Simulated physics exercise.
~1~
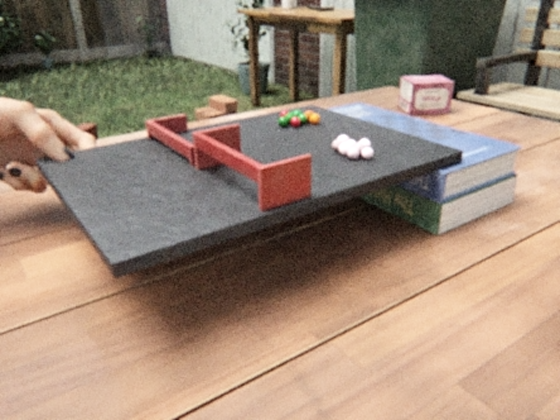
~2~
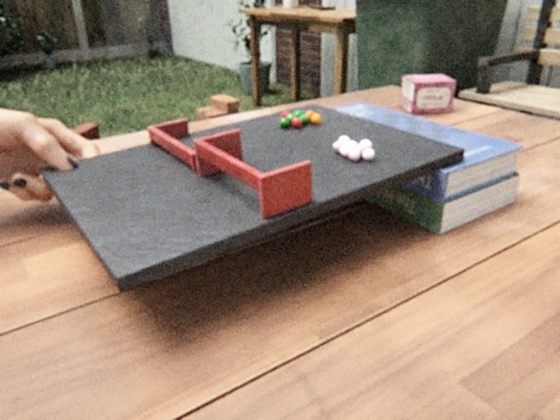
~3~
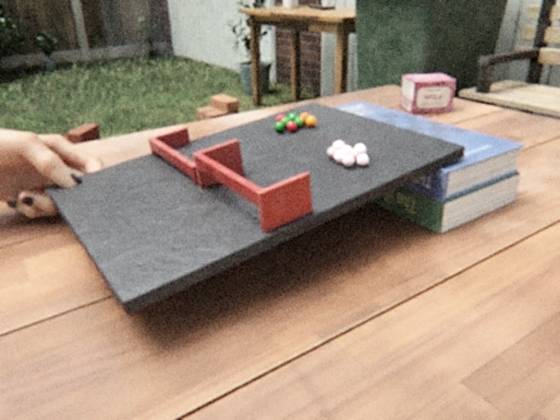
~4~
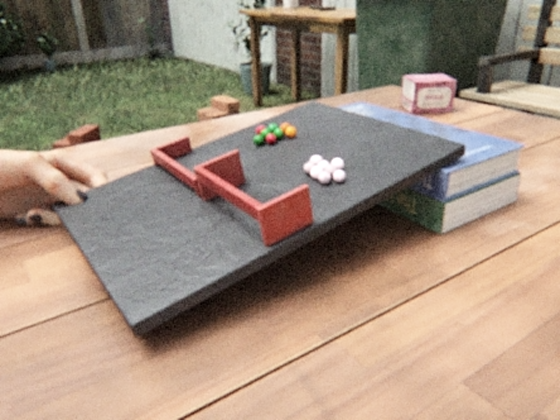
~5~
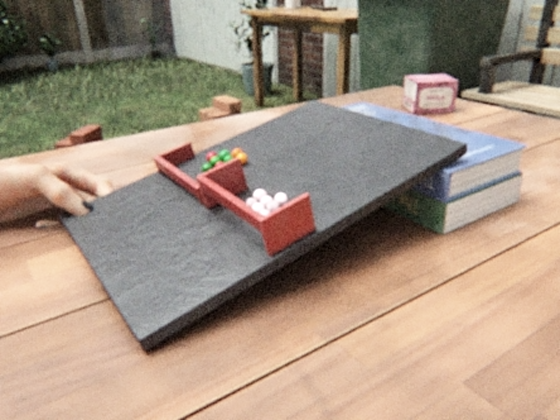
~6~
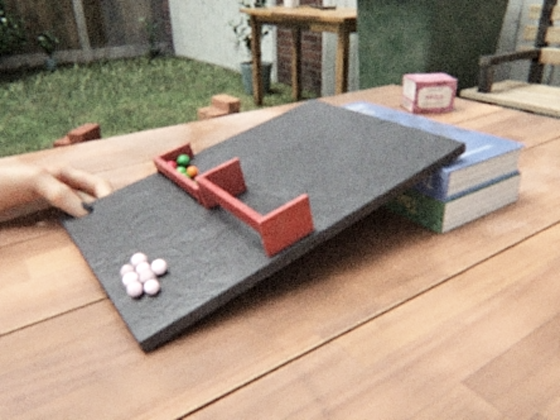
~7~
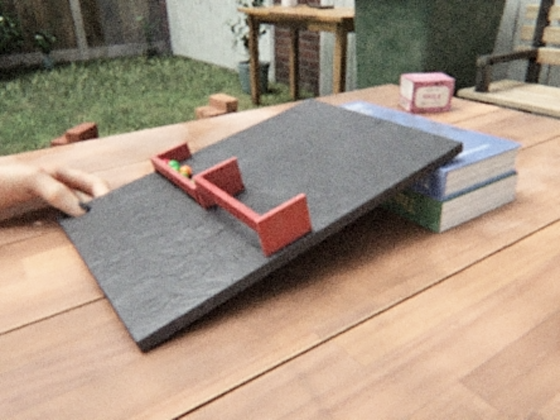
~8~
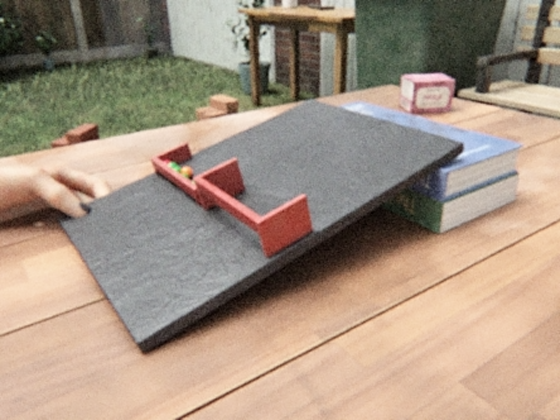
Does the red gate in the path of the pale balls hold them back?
No, the pale balls all get past their gate and go out of view. The colourful ones are the balls that stay gathered behind a gate.
Garden table with a hand lowering a dark board's end, pale balls passing a red gate, colourful ones stopping at another.
